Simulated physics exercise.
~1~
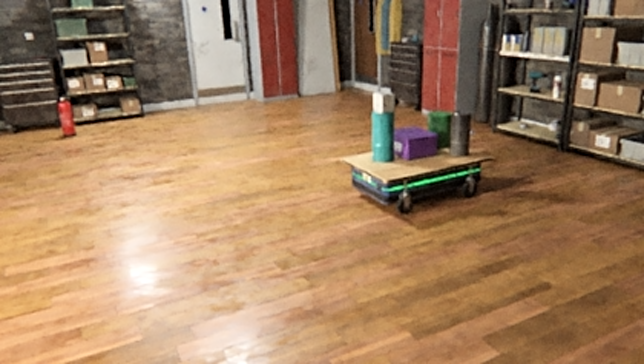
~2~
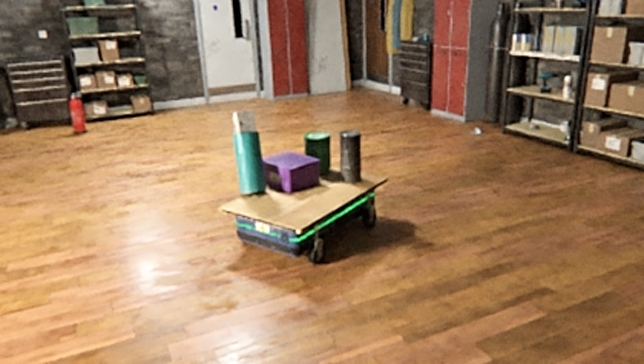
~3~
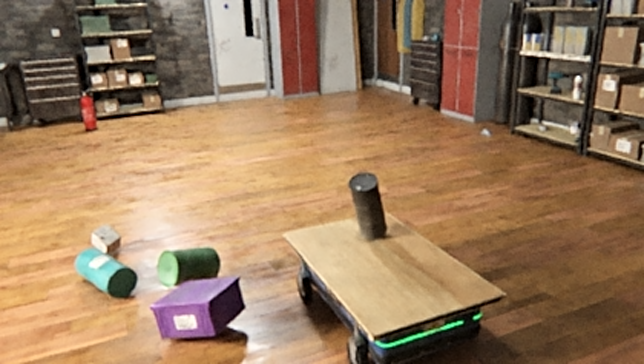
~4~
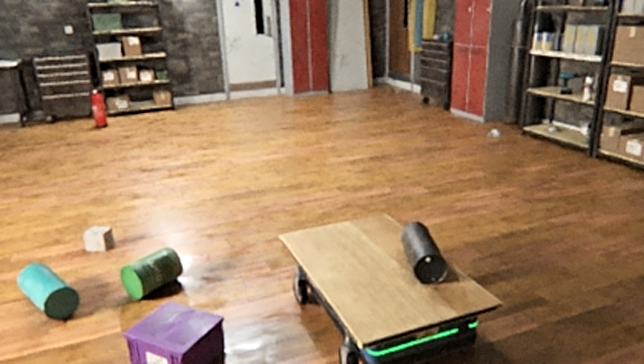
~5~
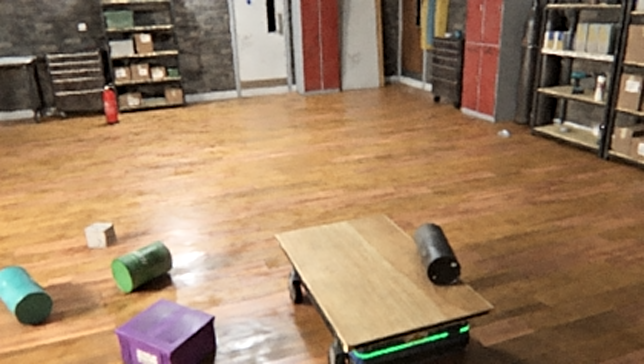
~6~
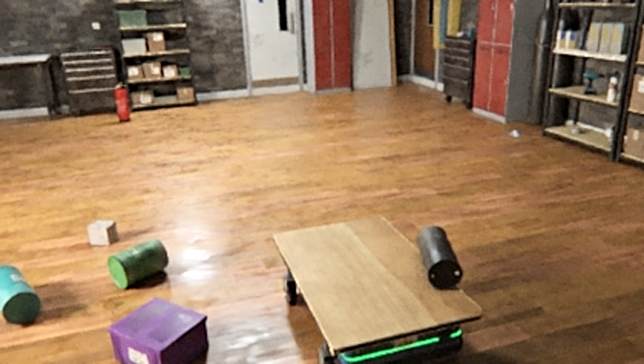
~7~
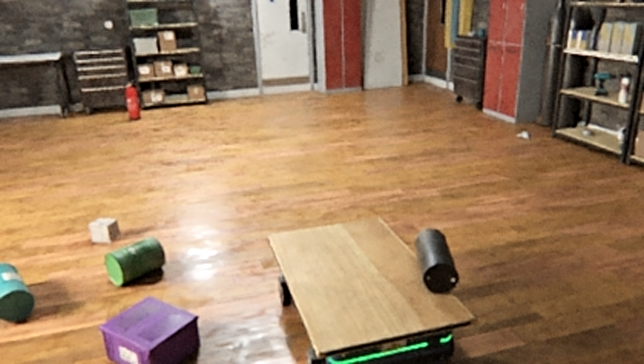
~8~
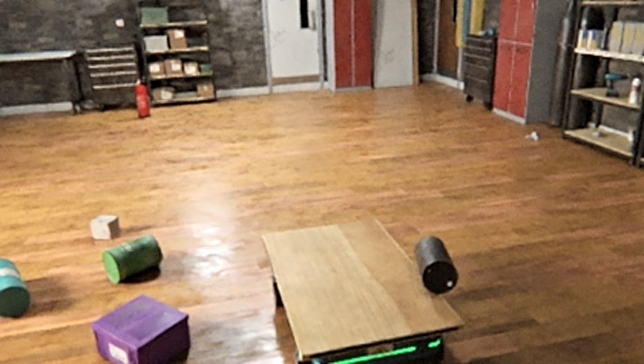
The video shows a robot cart carrying containers across a wooden floor and turning sharply as the white box, turquoise canister, green pail and purple tote spill to the left; the cart stops, and the black canister tips over, ending on its side by the deck's right edge.
